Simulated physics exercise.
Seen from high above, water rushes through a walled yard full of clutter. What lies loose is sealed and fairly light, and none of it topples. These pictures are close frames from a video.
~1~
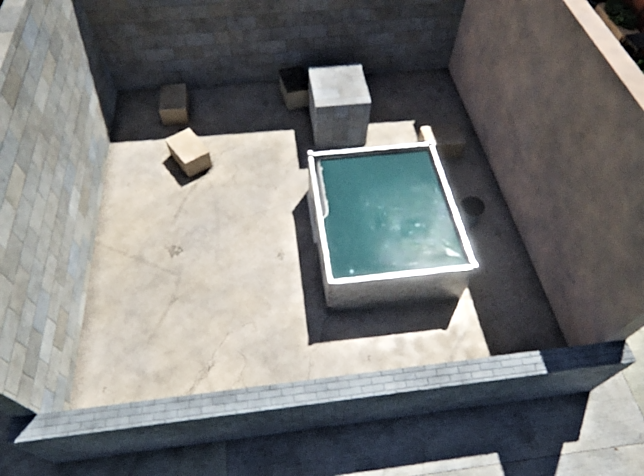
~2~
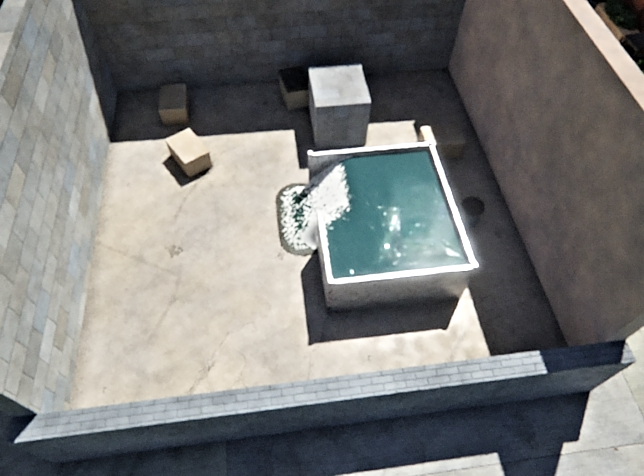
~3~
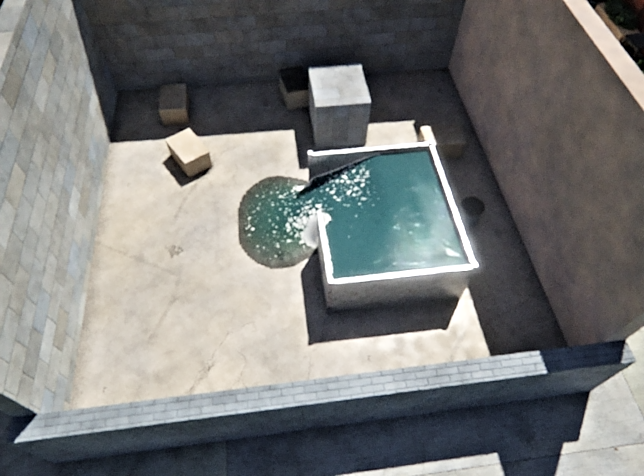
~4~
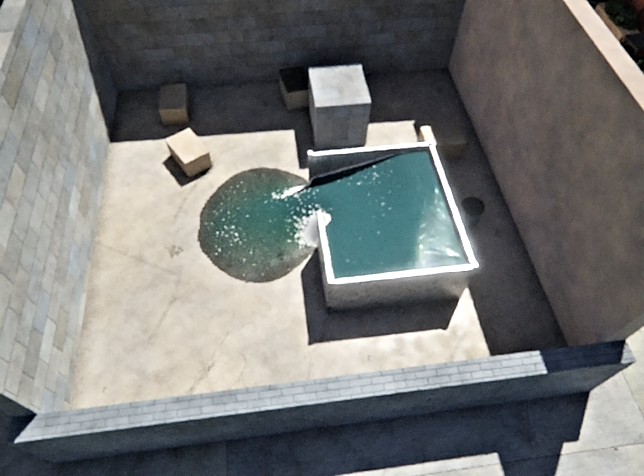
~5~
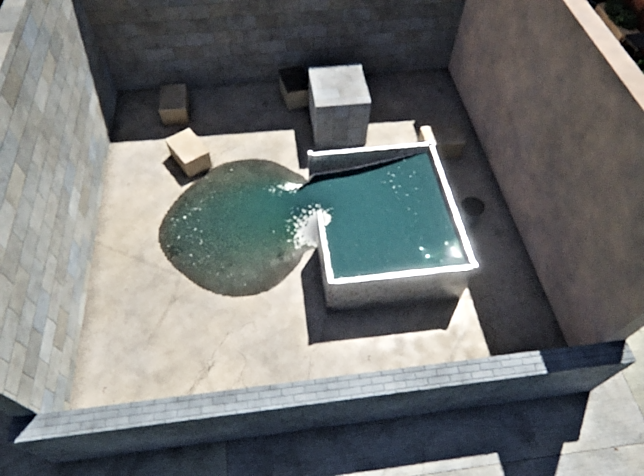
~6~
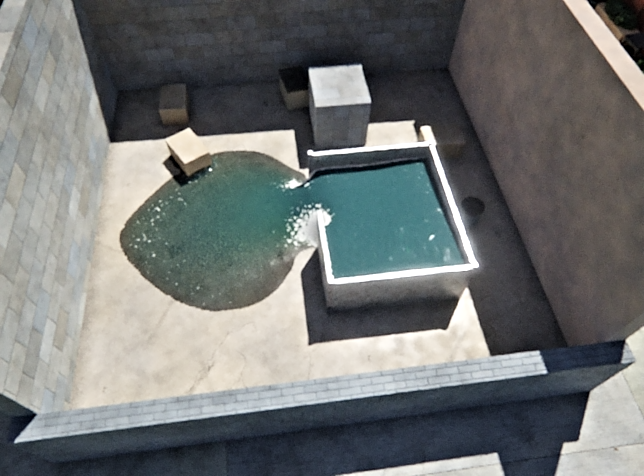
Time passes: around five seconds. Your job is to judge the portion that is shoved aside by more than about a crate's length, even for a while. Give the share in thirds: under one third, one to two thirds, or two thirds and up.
Looks to me like between one and two in three get shifted a long way.
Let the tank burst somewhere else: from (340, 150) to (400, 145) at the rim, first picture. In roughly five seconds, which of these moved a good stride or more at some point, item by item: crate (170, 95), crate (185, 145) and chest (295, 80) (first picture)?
The first: Fell short; the second: Went past that; the third: Went past that.
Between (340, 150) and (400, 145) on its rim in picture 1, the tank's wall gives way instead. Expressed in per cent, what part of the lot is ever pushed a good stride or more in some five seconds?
About 60 %.
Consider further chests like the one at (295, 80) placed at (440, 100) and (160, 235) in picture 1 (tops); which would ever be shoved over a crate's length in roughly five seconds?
Falls short, then travels that far.
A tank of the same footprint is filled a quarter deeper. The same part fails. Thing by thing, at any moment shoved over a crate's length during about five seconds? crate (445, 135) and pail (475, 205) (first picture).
Lab note, in sequence: Stayed below that mark / stayed below that mark.
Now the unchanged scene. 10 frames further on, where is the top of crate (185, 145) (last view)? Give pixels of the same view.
My guess is roughly (118, 100).
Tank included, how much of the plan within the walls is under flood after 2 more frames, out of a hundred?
35 per cent.
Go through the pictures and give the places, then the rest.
In the first picture, a crate at (187, 145) rests on the ground; a pail at (473, 206), on the bottom; 0 of 5 have shifted.
In the second picture, a crate at (187, 145) rests on the ground; a pail at (473, 206), on the bottom; 0 of 5 have shifted.
In the third picture, a crate at (187, 145), on the bottom; a pail at (473, 206) rests on the ground; 0 of 5 have shifted.
In the fourth picture, a crate at (187, 145) rests on the ground; a pail at (473, 206), on the bottom; 0 of 5 have shifted.
In the fifth picture, a crate at (187, 145) rests on the ground; a pail at (473, 206) rests on the ground; 0 of 5 have shifted.
In the sixth picture, a crate at (187, 145) rests on the ground; a pail at (473, 206), on the bottom; 0 of 5 have shifted.
A moment on, 0 of 5 are well off their spots; 0 afloat.
Next, 1 of 5 are well off their spots; 2 afloat.
Later, 2 of 5 are well off their spots; 2 afloat.
In the end, 3 of 5 are well off their spots, and 3 have been at some point; 3 afloat.
